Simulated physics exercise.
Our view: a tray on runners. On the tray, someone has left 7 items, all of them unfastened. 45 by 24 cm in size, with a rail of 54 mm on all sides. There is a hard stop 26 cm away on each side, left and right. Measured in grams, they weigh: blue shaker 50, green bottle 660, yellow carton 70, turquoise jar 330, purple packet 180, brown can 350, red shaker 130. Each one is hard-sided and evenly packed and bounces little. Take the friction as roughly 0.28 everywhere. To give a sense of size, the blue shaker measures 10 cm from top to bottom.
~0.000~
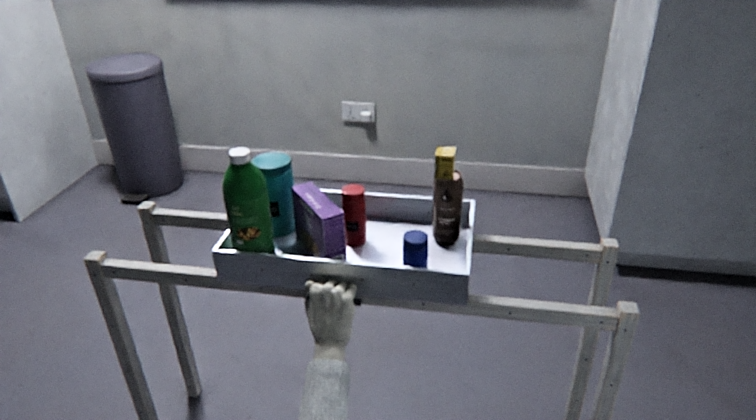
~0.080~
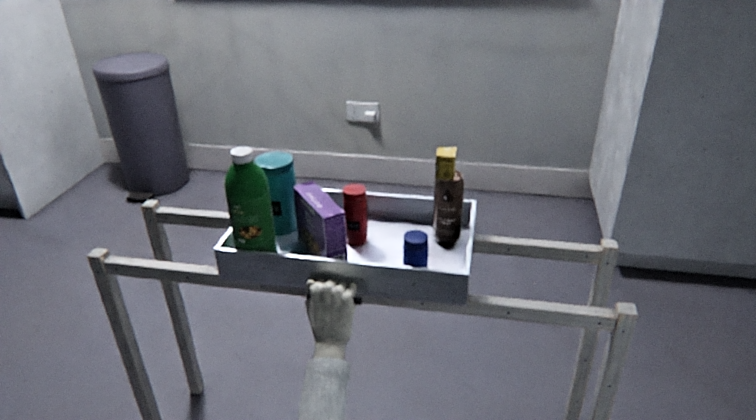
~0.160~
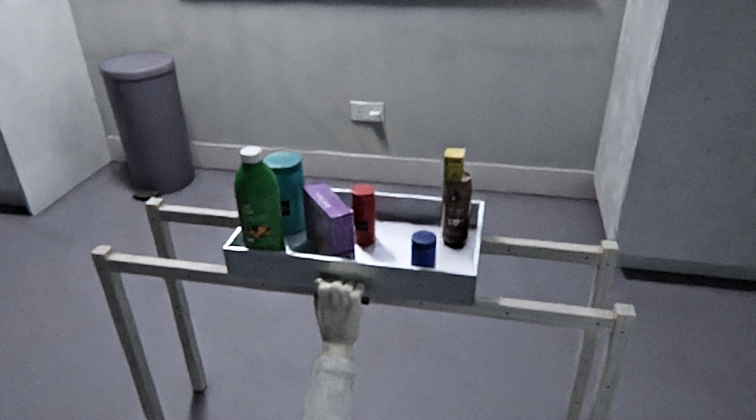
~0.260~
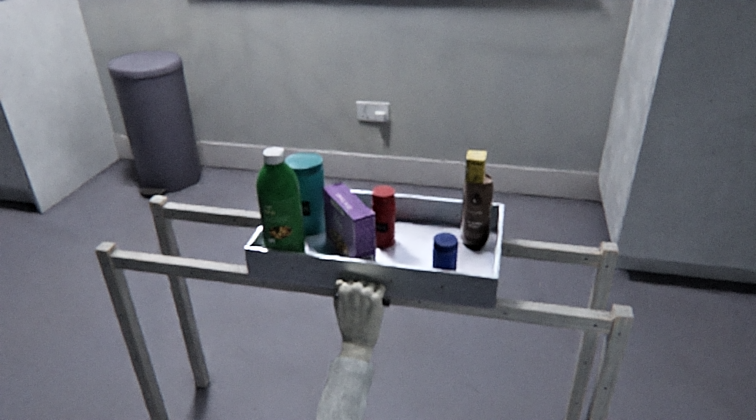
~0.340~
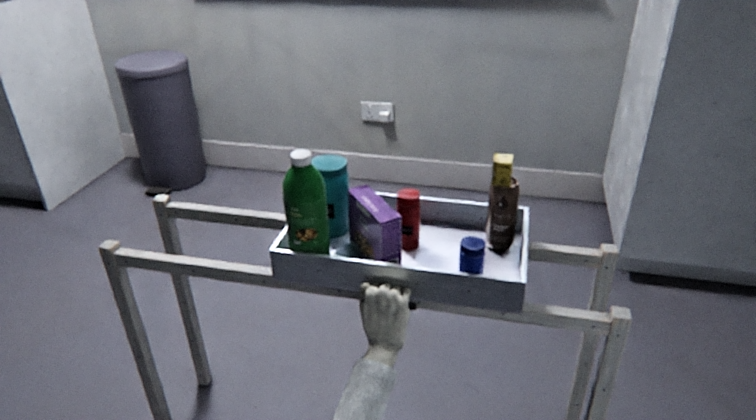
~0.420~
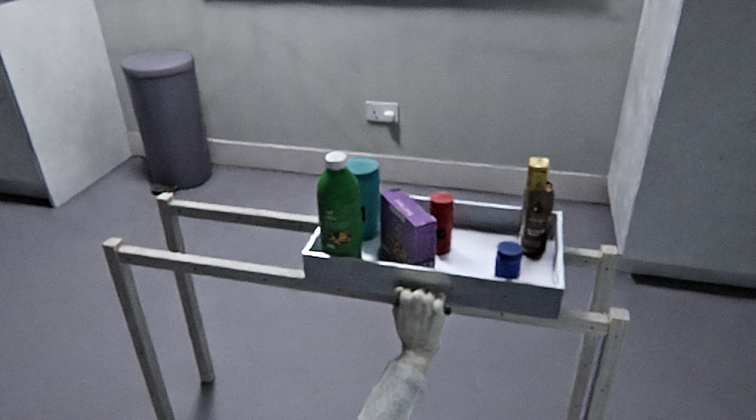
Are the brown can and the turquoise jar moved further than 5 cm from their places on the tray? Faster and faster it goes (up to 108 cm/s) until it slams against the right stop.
Answer: Brown can - no; turquoise jar - yes.
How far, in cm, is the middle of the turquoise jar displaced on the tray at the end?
It ends about 20 centimetres from where it started.
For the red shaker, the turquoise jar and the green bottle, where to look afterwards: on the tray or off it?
At the end the red shaker remains on its base, the turquoise jar remains on its base and the green bottle remains on its base.
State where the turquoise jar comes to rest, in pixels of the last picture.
Around (503, 215).
After 0.62 s, tray has slid 26 cm right; yellow carton now off the tray; turquoise jar moved 10 cm near (452, 209); brown can 8° off upright near (594, 224).
After 0.72 s, tray has slid 26 cm right; turquoise jar moved 16 cm near (483, 213); red shaker moved 15 cm; purple packet moved 16 cm.
After 0.82 s, tray has slid 26 cm right; turquoise jar moved 19 cm near (499, 214); red shaker moved 15 cm; green bottle moved 19 cm.
In the end (1.2 s), off the tray, yellow carton; not toppled but over 5 cm from the start, blue shaker, green bottle, turquoise jar, purple packet and red shaker; the last one under 5 cm from the start. In the last view, brown can near (588, 224), turquoise jar near (503, 215).
